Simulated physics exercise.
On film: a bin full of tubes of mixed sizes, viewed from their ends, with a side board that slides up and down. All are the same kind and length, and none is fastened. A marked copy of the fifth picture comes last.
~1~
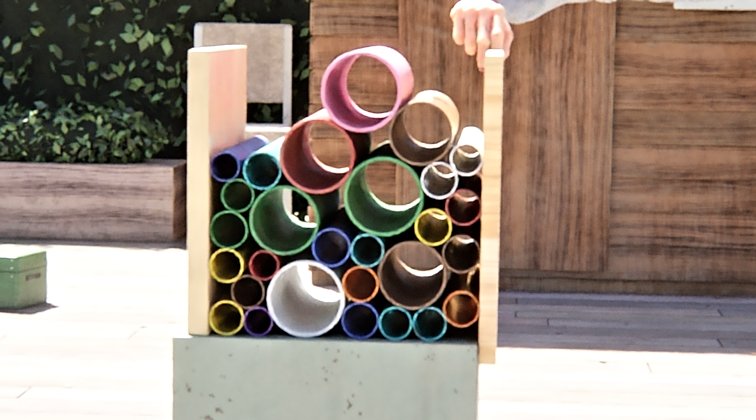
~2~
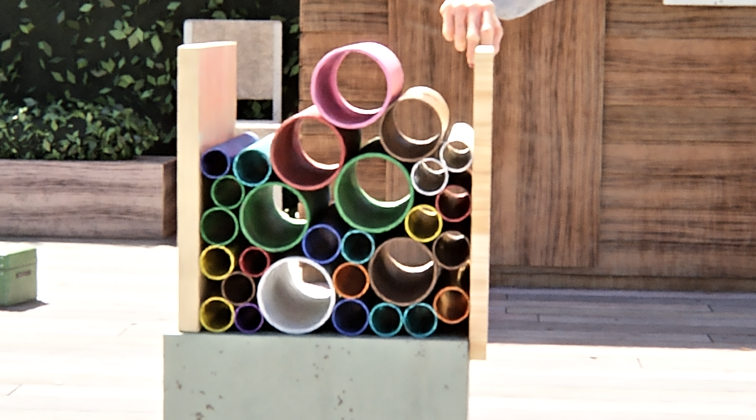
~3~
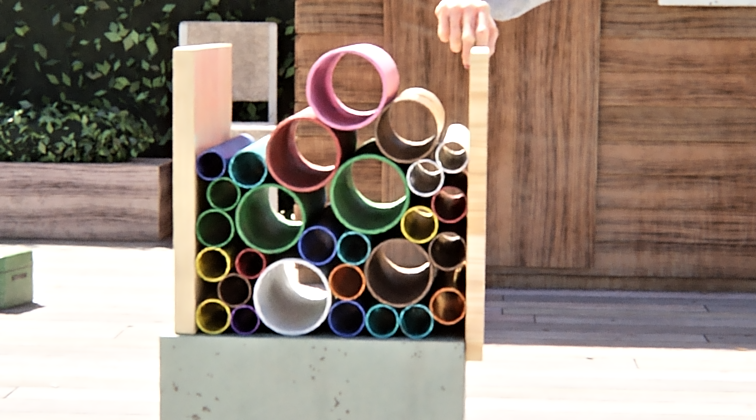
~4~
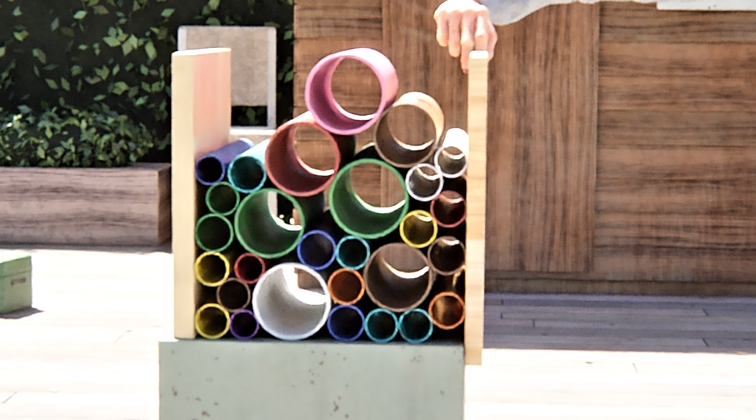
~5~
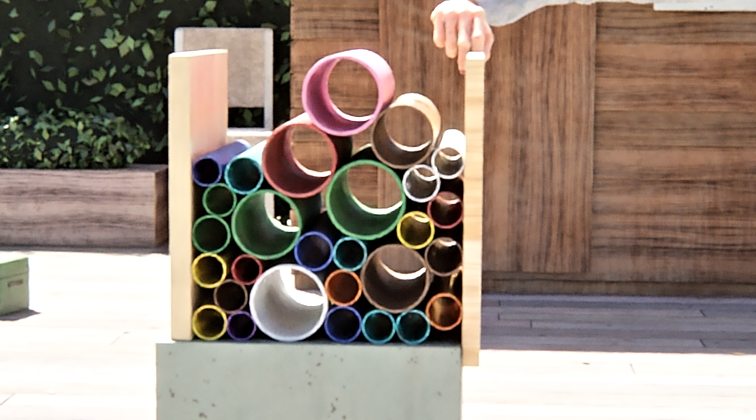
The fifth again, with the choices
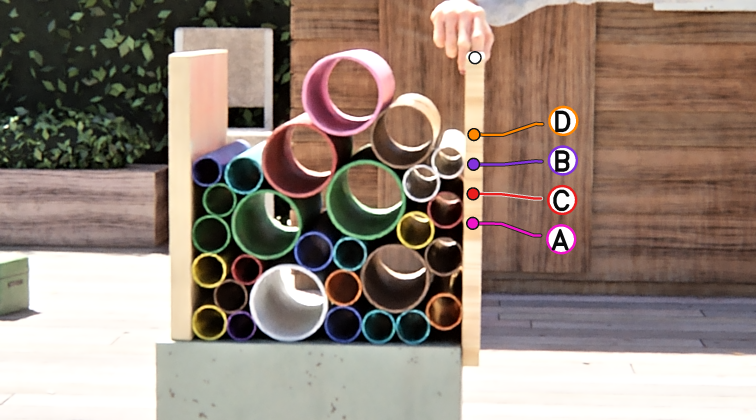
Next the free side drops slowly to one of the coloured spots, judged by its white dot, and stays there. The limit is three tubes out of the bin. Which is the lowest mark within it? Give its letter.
A is the limit.
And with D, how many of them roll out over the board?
The count is none.
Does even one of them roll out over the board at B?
No, at B.
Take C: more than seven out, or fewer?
At C, fewer than seven.
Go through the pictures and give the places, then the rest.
The first frame shows side board (492, 194); a turquoise tube (430, 324).
The second frame shows a turquoise tube (421, 320); a brown tube (452, 249).
The third frame shows a green tube (370, 194); a brown tube (406, 131).
The fourth frame shows a white tube (451, 160); side board (477, 196).
The fifth frame shows a turquoise tube (413, 327); a brown tube (444, 256).
On the marked copy, A at (473, 223); B at (474, 164); C at (473, 194); D at (474, 135); the white dot at (475, 58).
Following A. Soon after the start, top of the board (465, 131).
Later, top of the board (464, 212).
In the end, top of the board (464, 222), one out over the board.
As for the rest, B none out over the board; C one out over the board; D none out over the board.
